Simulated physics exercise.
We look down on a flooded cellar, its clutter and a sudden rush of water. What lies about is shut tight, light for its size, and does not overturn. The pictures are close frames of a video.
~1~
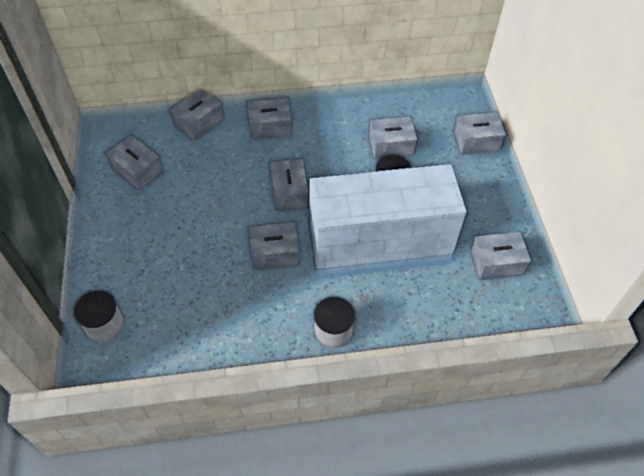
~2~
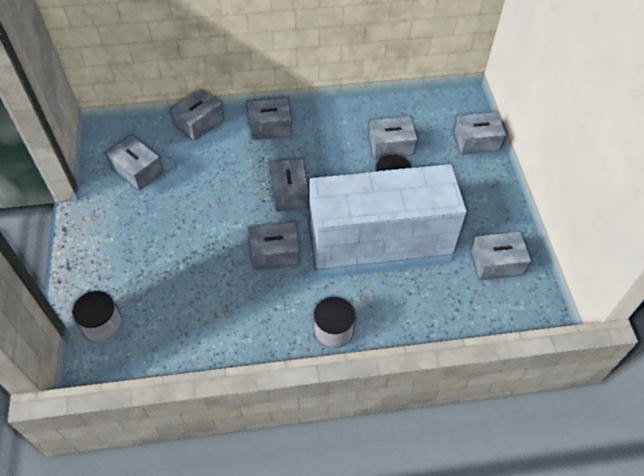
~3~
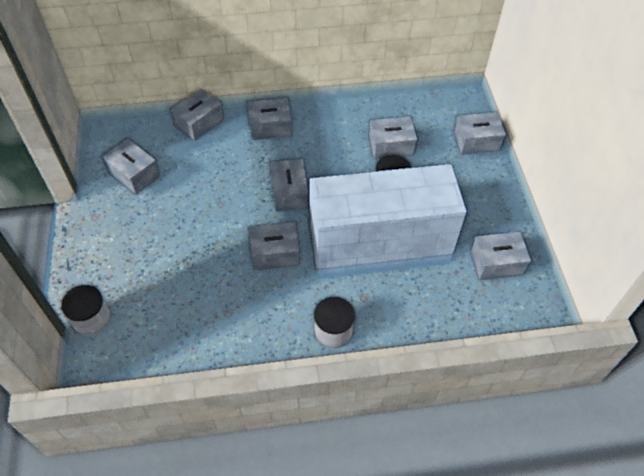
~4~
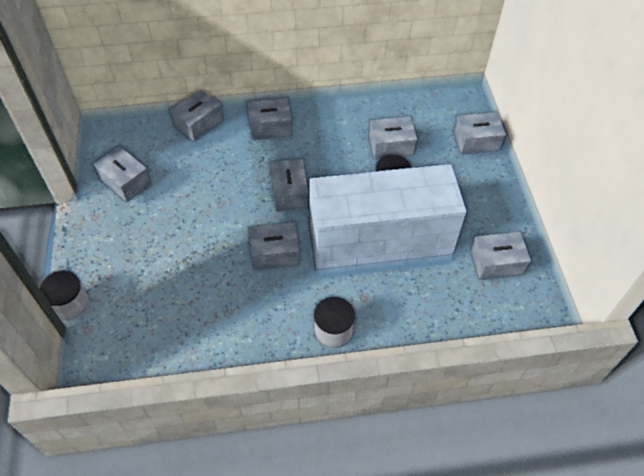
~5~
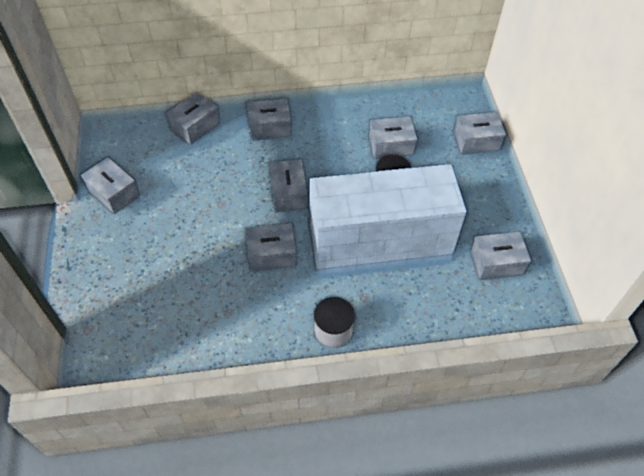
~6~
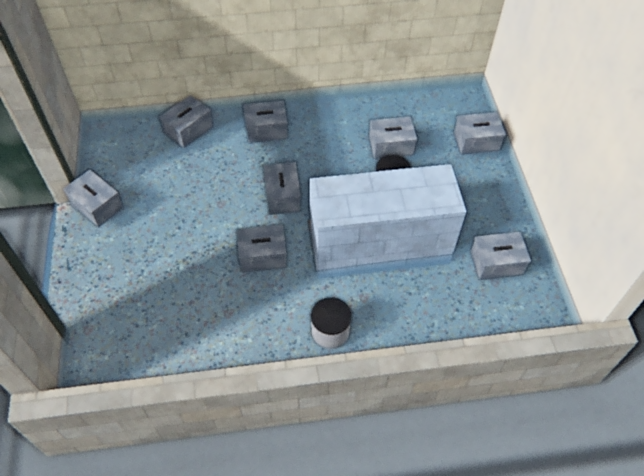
Grey blocks drifting left across a flooded cellar after a side panel opens, a dark-topped cylinder leading them out of view.
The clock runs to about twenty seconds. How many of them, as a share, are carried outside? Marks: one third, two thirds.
It is at least two thirds.
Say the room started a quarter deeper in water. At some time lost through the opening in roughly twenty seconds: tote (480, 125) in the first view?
Answer: Left behind.
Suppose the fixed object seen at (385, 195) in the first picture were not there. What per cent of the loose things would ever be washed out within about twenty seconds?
Close to 70 %.
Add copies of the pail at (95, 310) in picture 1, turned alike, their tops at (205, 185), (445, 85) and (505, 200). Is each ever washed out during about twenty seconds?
One after the other: Through, stays, left behind.
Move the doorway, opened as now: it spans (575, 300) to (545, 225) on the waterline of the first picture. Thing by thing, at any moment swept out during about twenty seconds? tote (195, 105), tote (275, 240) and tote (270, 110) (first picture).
One after the other: Stays, out, no.
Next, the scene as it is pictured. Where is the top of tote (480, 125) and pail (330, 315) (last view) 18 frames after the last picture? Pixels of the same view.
Roughly at (455, 130) and (141, 319).
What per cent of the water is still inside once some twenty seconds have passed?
About 36 per cent.
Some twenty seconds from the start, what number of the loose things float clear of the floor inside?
2 of them.
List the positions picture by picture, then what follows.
The first frame shows a tote at (132, 155), afloat; a tote at (196, 106) floats; 0 of 11 have shifted.
The second frame shows a tote at (132, 155), afloat; a tote at (196, 106) floats; 0 of 11 have shifted.
The third frame shows a tote at (129, 158) floats, close to its start; a tote at (196, 106) floats; 1 of 11 have shifted.
The fourth frame shows a tote at (120, 166), afloat, close to its start; a tote at (195, 107), afloat; 2 of 11 have shifted.
The fifth frame shows a tote at (108, 178) floats, a stride from its start; a tote at (192, 110), afloat, close to its start; 3 of 11 have shifted.
The sixth frame shows a tote at (90, 191) floats, a stride from its start; a tote at (185, 113) floats, close to its start; 5 of 11 have shifted.
A moment on, 2 of 11 are out; 9 afloat.
Next, 5 of 11 are out; 6 afloat.
Later, 8 of 11 are out; 3 afloat.
In the end, 9 of 11 are out; 2 afloat.
